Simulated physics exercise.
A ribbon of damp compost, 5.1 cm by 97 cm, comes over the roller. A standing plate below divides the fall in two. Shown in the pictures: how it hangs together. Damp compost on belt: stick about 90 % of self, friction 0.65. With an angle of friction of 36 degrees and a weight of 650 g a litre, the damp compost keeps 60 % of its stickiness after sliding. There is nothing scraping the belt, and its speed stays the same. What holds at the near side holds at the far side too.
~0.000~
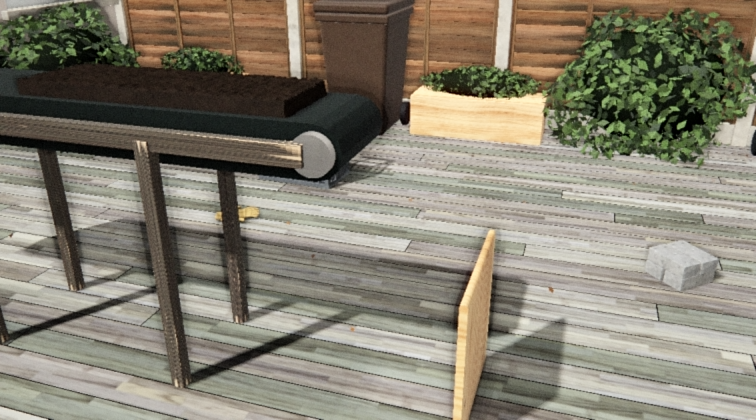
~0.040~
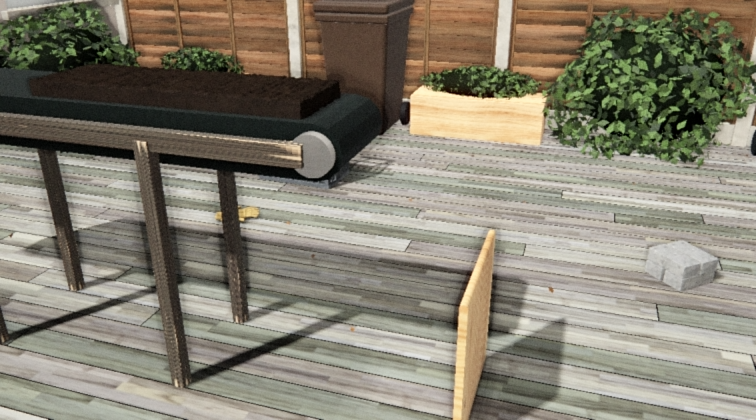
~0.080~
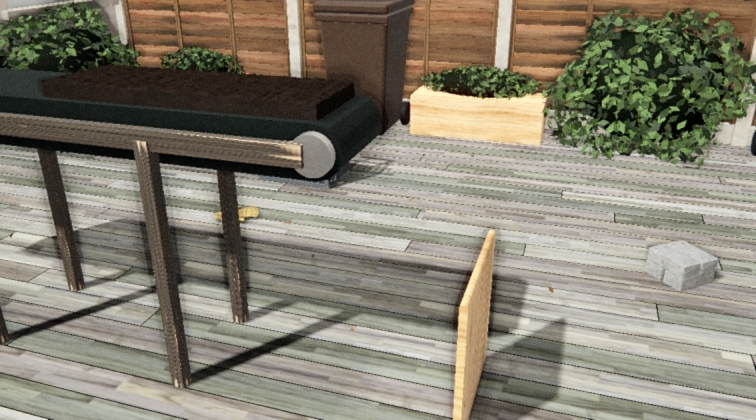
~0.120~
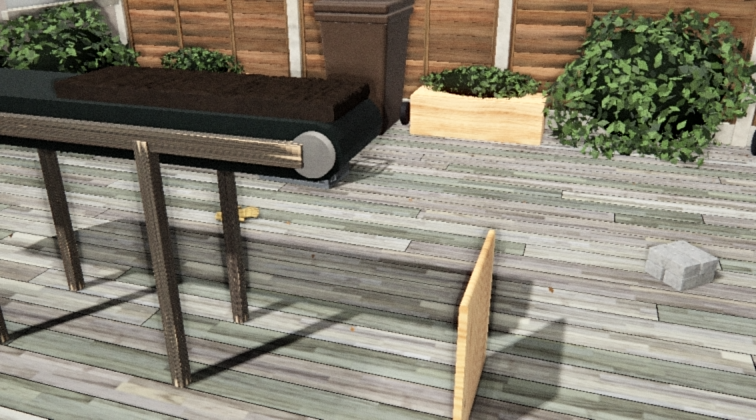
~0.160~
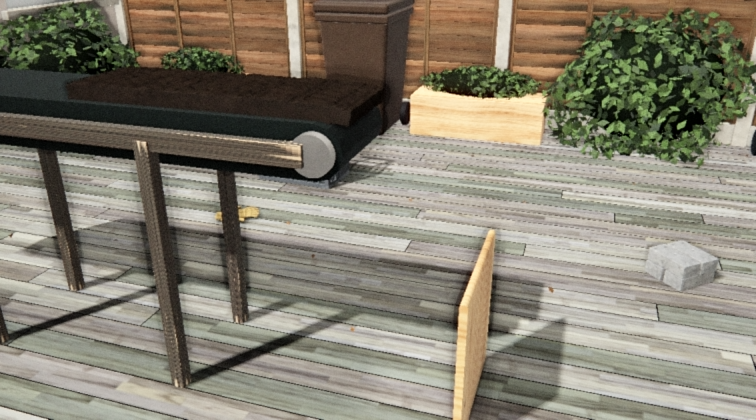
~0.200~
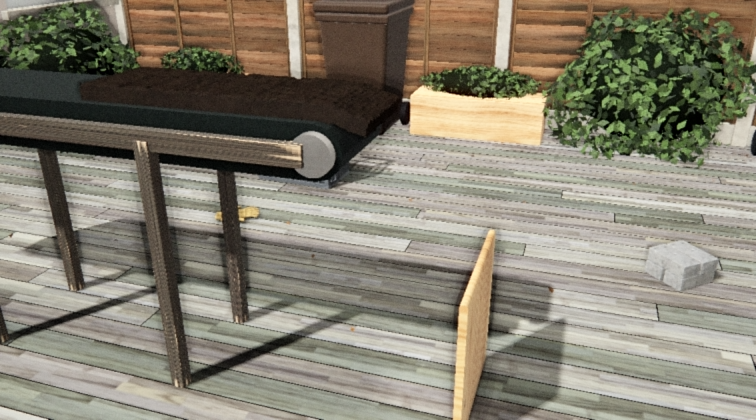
In the video, a dark slab of damp compost rides rightward on a conveyor belt across a wooden deck, and its front edge moves over the roller in one piece while an upright wooden board stands still below.
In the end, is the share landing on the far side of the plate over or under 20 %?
The share turns out beneath 20 percent.
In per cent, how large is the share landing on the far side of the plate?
1 per cent.
After 0.42 s, 0 % is beyond the plate's line.
After 0.69 s, 0 % is beyond the plate's line.
After 0.95 s, 1 % is beyond the plate's line.
After 1.22 s, 1 % is beyond the plate's line.
After 2.38 s, 1 % is beyond the plate's line.
